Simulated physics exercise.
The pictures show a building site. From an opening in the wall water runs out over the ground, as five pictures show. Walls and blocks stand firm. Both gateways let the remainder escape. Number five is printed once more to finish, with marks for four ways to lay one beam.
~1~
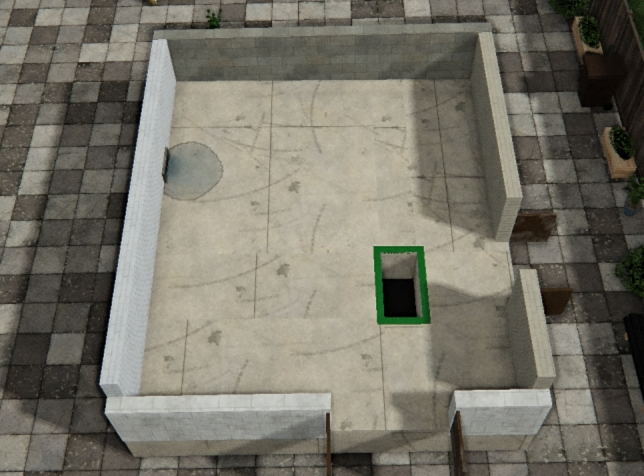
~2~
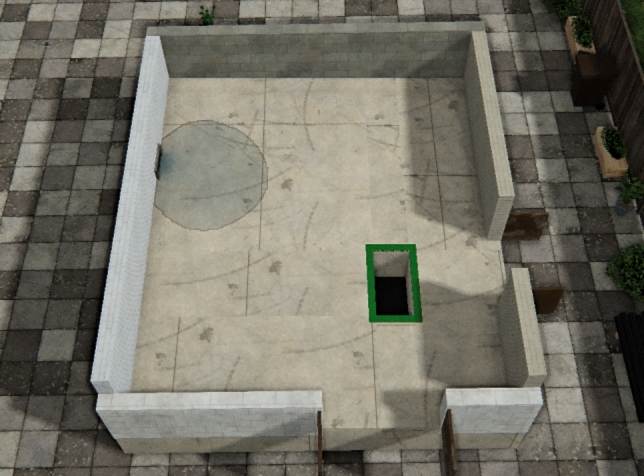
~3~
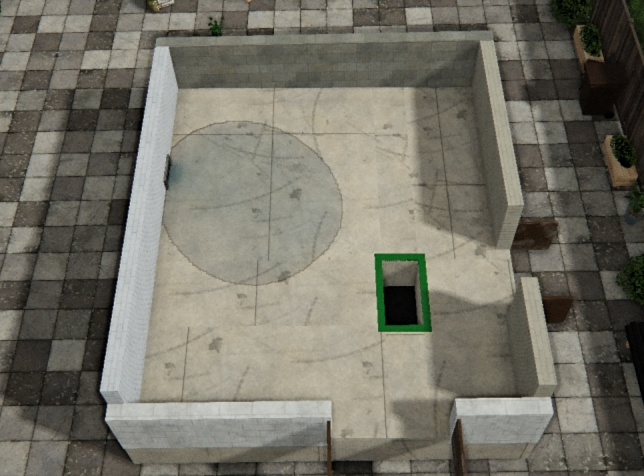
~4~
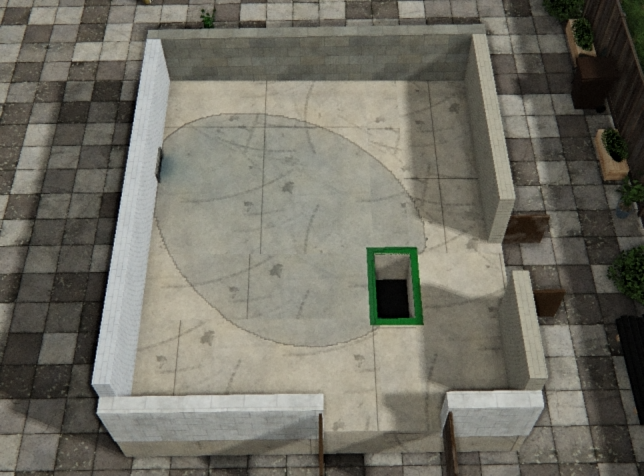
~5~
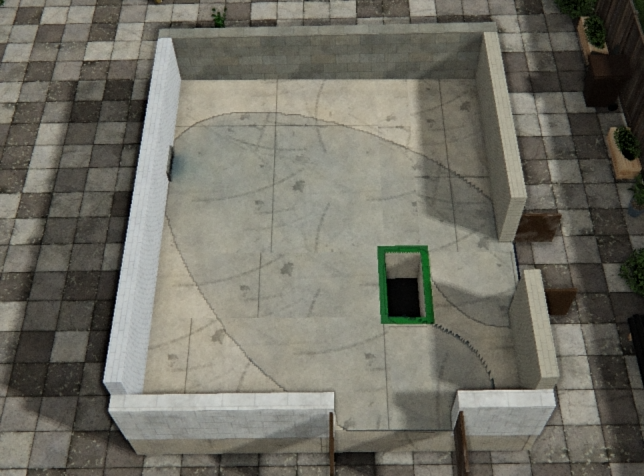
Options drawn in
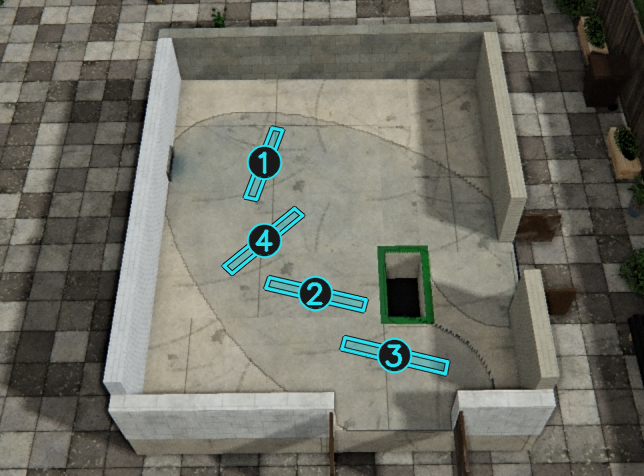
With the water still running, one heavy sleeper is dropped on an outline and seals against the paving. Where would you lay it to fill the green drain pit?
I would pick place 2.
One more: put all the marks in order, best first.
2, 3, 4, 1.
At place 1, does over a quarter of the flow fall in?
No.
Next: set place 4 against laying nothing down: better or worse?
Worse.
On the marked copy, 1 from (250, 198) to (277, 129); 2 from (267, 282) to (364, 305); 3 from (343, 343) to (446, 367); 4 from (228, 269) to (298, 212).
With 1, about 14 % of the stream runs into the green drain pit, about 85 % out by the gates.
With 2, about 59 % of the stream runs into the green drain pit, about 40 % out by the gates.
With 3, about 41 % of the stream runs into the green drain pit, about 59 % out by the gates.
With 4, about 25 % of the stream runs into the green drain pit, about 74 % out by the gates.
